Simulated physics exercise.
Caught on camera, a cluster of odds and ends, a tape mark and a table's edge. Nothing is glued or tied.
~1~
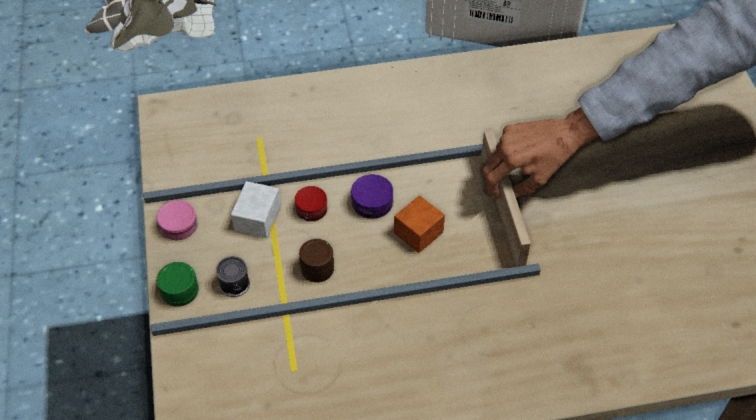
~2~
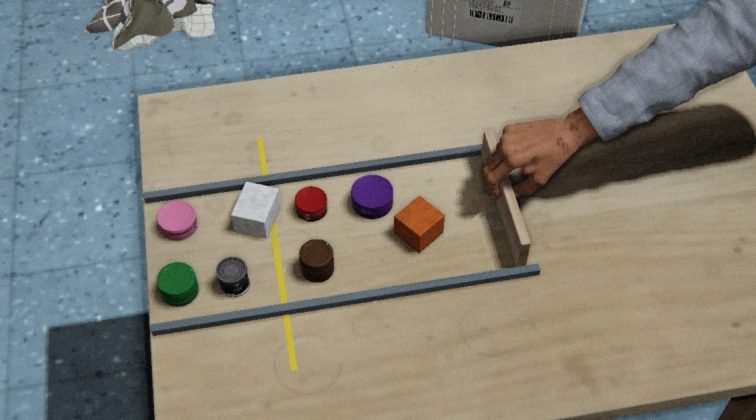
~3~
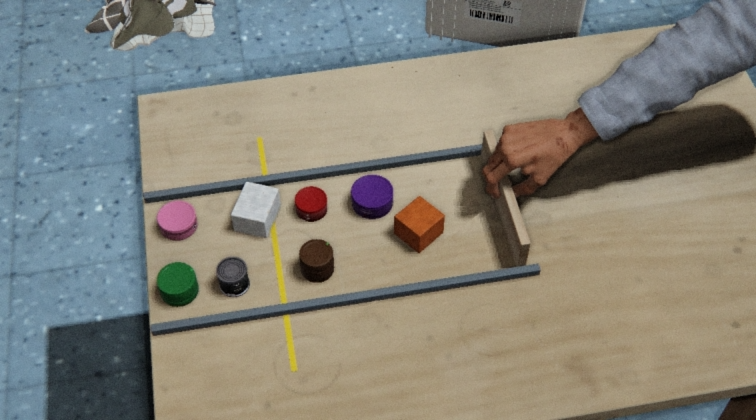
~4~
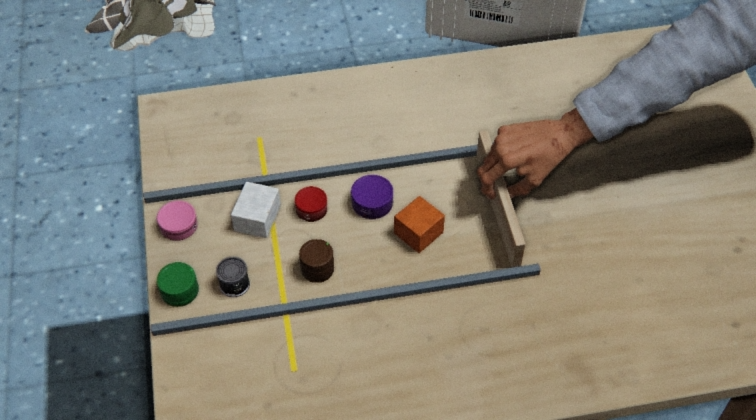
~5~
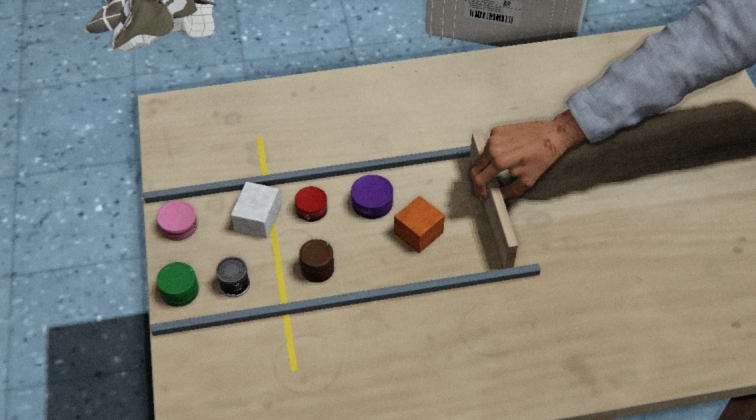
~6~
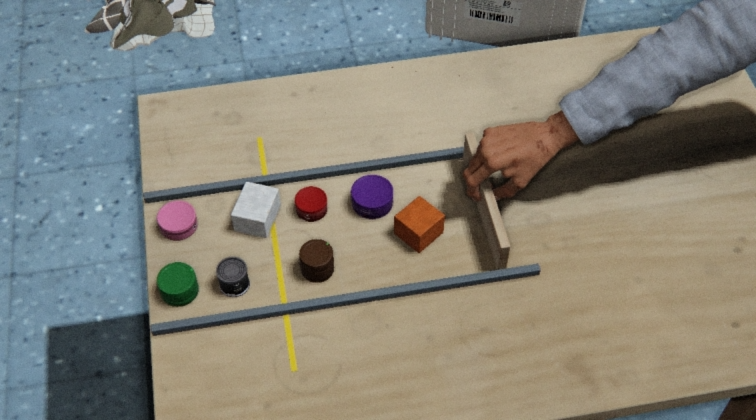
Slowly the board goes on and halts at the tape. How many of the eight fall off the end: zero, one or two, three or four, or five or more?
The number that fall off is zero.
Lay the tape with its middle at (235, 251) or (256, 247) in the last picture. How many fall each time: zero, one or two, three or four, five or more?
Taking them in turn, one to two; just one or two.
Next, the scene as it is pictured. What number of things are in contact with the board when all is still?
3 of them.
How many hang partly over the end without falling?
Overhanging: 1.
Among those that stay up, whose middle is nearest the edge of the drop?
It is the pink tub.
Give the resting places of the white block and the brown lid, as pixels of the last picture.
The white block at (180, 217), the brown lid at (263, 270).
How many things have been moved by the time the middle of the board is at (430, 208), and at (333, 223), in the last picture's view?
At the one place 1, at the other 4.
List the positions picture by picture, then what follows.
Green lid (178, 284); pink tub (178, 221); black tin (233, 277); board (504, 197); tape (275, 244), in the first frame.
Pink tub (178, 221); board (504, 197), in the second frame.
Black tin (233, 277); purple tub (372, 197), in the third frame.
Green lid (178, 285); red tub (311, 204), in the fourth frame.
Pink tub (178, 221); brown lid (317, 261), in the fifth frame.
Green lid (178, 285); pink tub (178, 221); black tin (233, 277); board (485, 200); tape (275, 244), in the sixth frame.
Soon after, none off yet; green lid at rest near (178, 285); pink tub at rest near (178, 221); black tin at rest near (233, 277).
At rest, the number that fall off is zero.
